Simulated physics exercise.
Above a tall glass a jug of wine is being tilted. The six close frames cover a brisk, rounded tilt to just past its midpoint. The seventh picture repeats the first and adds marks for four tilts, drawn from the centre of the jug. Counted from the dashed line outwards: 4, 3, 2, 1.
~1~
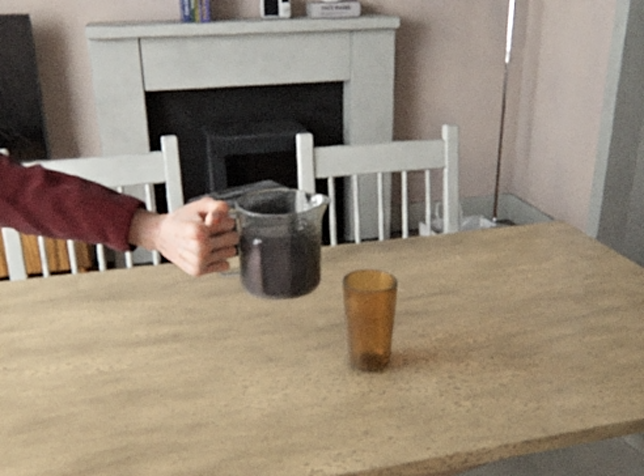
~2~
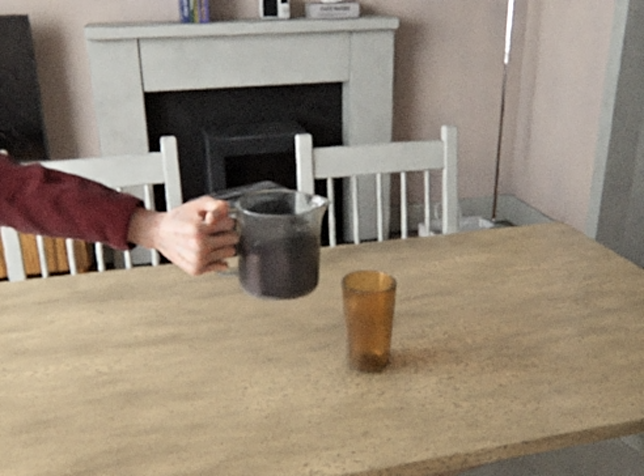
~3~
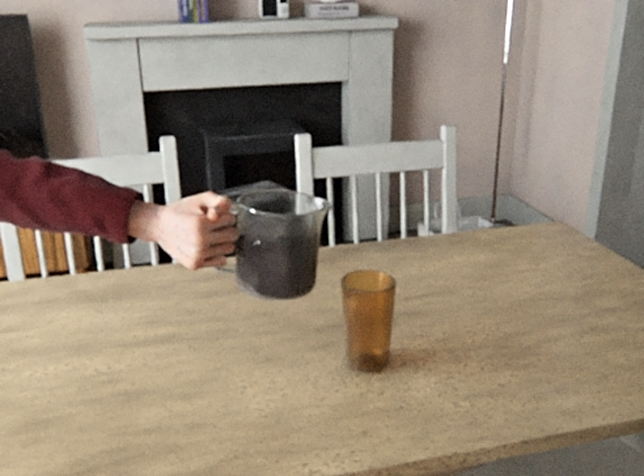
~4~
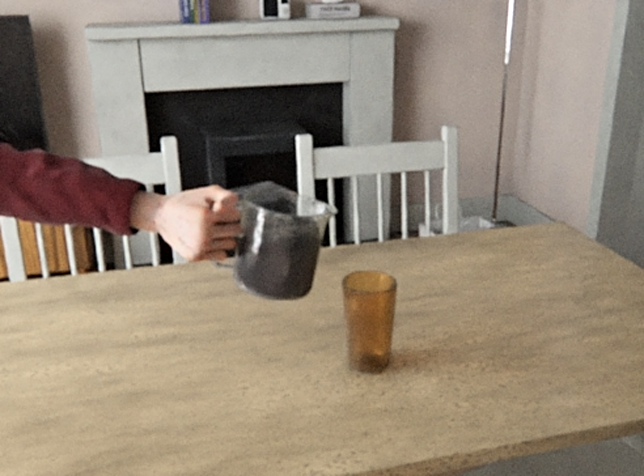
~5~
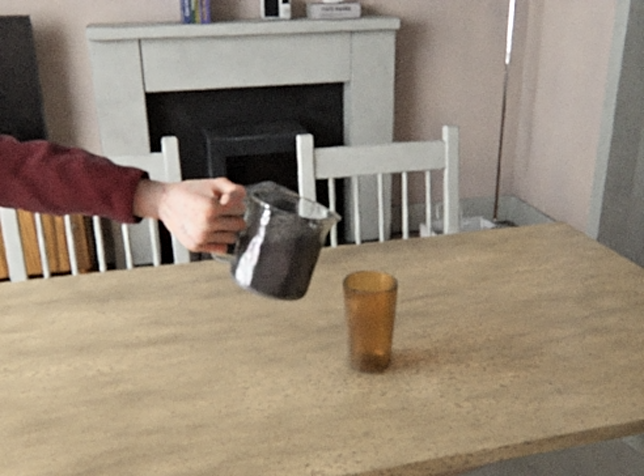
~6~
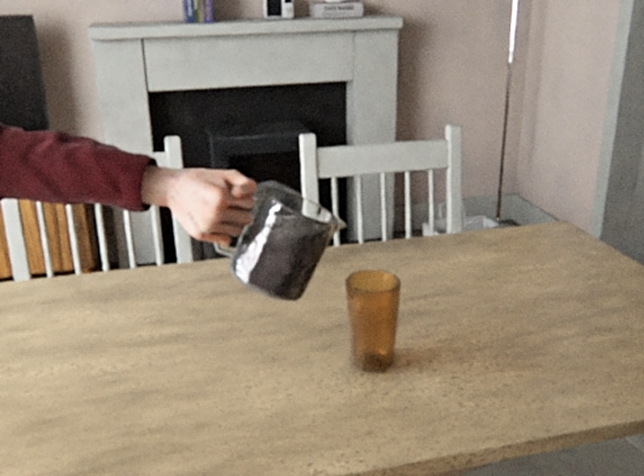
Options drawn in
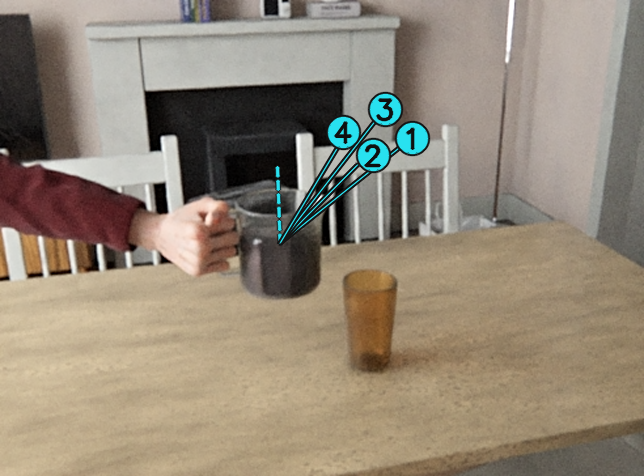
A hand in a dark red sleeve held a clear jug of dark liquid above a wooden table, then gradually tilted it rightward near a tall amber glass, with nothing coming out.
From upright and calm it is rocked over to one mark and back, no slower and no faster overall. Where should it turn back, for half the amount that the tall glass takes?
Best: 1.
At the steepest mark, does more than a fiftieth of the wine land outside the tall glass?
No.
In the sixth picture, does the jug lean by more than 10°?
Yes, it does.
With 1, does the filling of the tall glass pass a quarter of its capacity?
Yes.
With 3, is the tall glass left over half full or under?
Under.
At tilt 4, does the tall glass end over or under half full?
Under.
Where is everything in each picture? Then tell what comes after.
In the first frame, upright, lip at (329, 199); rim of the tall glass round (370, 280); nothing has left yet.
In the second frame, upright, lip at (329, 201); nothing has left yet.
In the third frame, tipped about 5°, lip at (331, 204); nothing has left yet.
In the fourth frame, tipped about 11°, lip at (335, 210); nothing has left yet.
In the fifth frame, tipped about 18°, lip at (340, 217); nothing has left yet.
In the sixth frame, tipped about 26°, lip at (345, 224); nothing has left yet.
In cyan, 1 at (398, 148); 2 at (357, 164); 3 at (374, 122); 4 at (336, 148).
Choosing 1, the tall glass ends with about 48 % of what it can hold.
Choosing 2, the tall glass ends with about 28 % of what it can hold.
Choosing 3, the tall glass ends with about 13 % of what it can hold.
Choosing 4, the tall glass ends with about 3 % of what it can hold.
